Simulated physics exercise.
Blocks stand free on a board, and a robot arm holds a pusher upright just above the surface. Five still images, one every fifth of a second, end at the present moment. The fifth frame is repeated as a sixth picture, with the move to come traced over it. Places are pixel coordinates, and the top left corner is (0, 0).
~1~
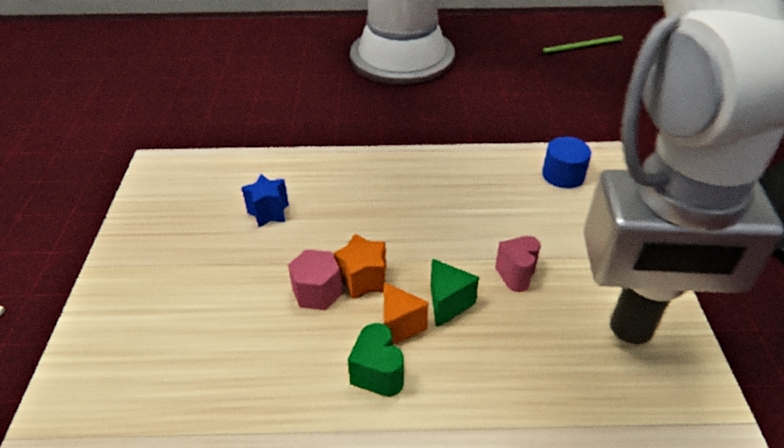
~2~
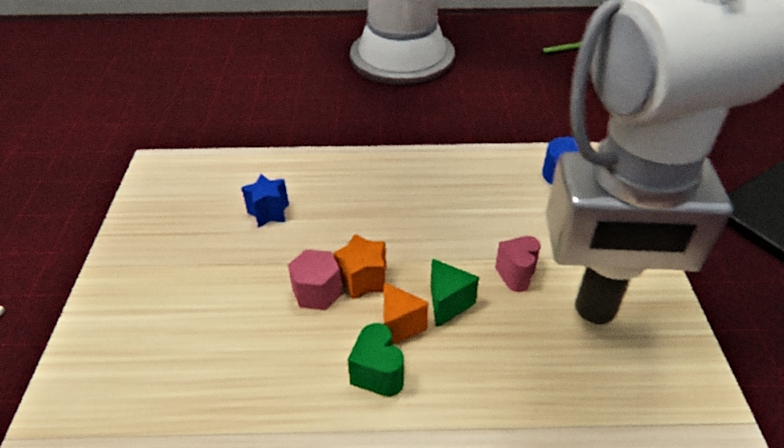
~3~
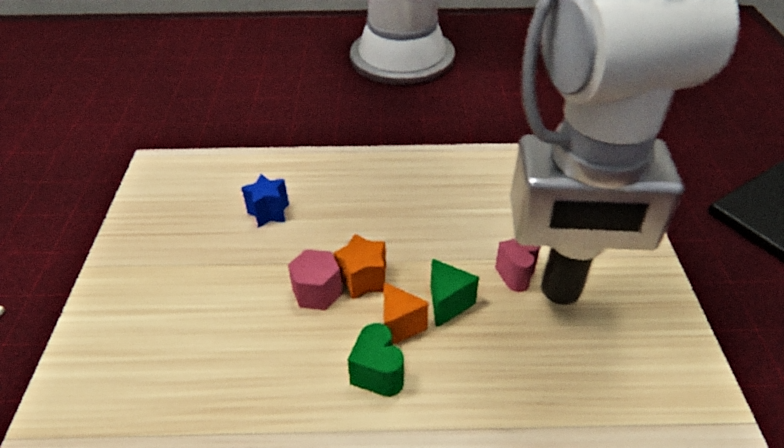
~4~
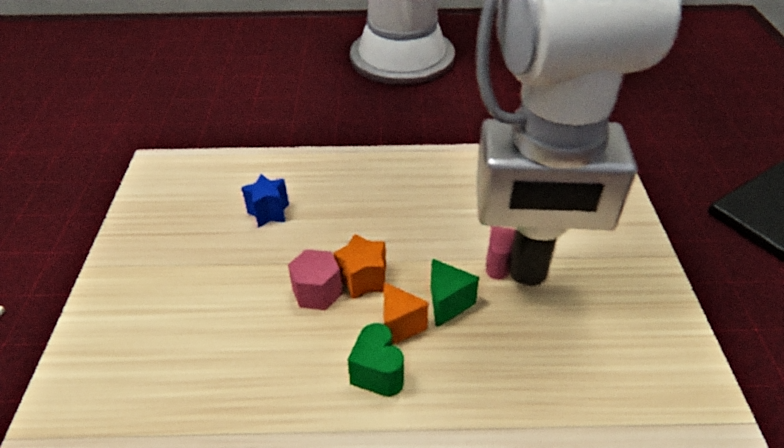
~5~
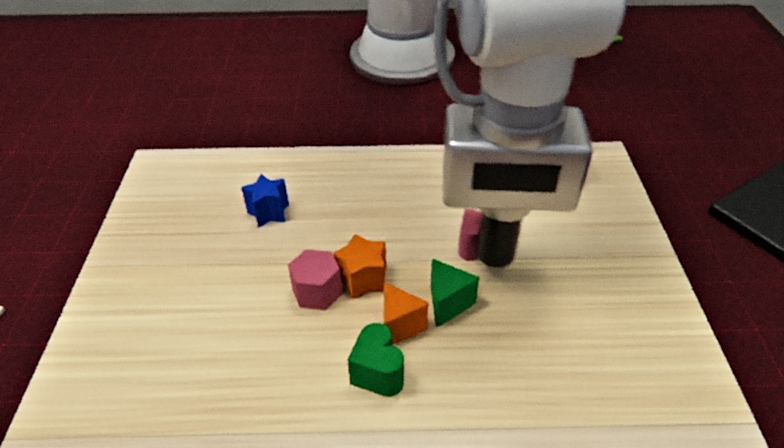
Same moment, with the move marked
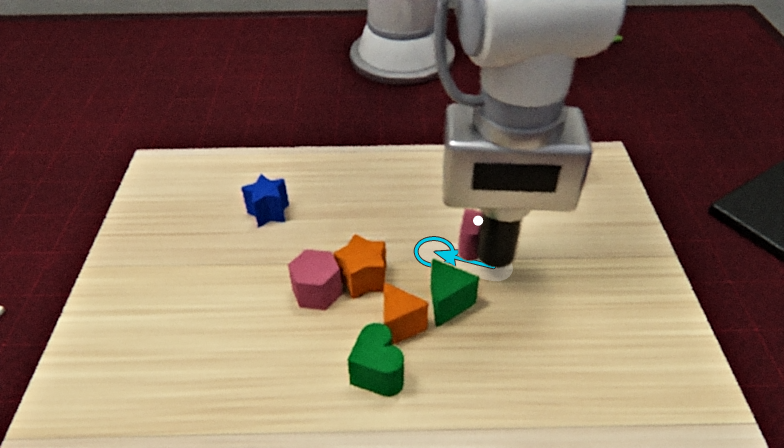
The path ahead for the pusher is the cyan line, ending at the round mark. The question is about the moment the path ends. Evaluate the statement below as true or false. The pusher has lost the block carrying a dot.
That is true.
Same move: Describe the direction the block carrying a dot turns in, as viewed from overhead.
Watching from overhead, you'd notice the block carrying a dot rotating clockwise.
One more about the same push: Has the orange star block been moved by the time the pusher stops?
No, I don't think so.
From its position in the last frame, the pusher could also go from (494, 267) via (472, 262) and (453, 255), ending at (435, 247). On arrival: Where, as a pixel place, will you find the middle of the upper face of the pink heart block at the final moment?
The middle of the upper face of the pink heart block will lie at about (451, 202) in the picture.
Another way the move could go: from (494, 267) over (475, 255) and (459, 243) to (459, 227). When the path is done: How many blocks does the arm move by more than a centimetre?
One moves.
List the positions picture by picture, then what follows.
The first picture shows lower end of the pusher at (631, 327), tops of blocks, orange star block at (362, 253), green triangle at (450, 278), pink heart block at (522, 249).
The second picture shows pusher at (596, 308), blocks as before.
The third picture shows pusher at (561, 289), blocks as before.
The fourth picture shows pusher at (528, 271), pink heart block at (507, 238).
The fifth picture shows pusher at (496, 254), orange star block at (362, 253), green triangle at (450, 278), pink heart block at (478, 221).
The drawn path runs from (494, 267) to (435, 252); the dot is on the pink heart block.
On the path given first. Halfway along, pusher at (464, 246); pink heart block at (460, 211), turned 25° clockwise.
At the end, pusher at (435, 239); orange star block not moved; green triangle not moved; pink heart block at (452, 206), turned 55° clockwise.
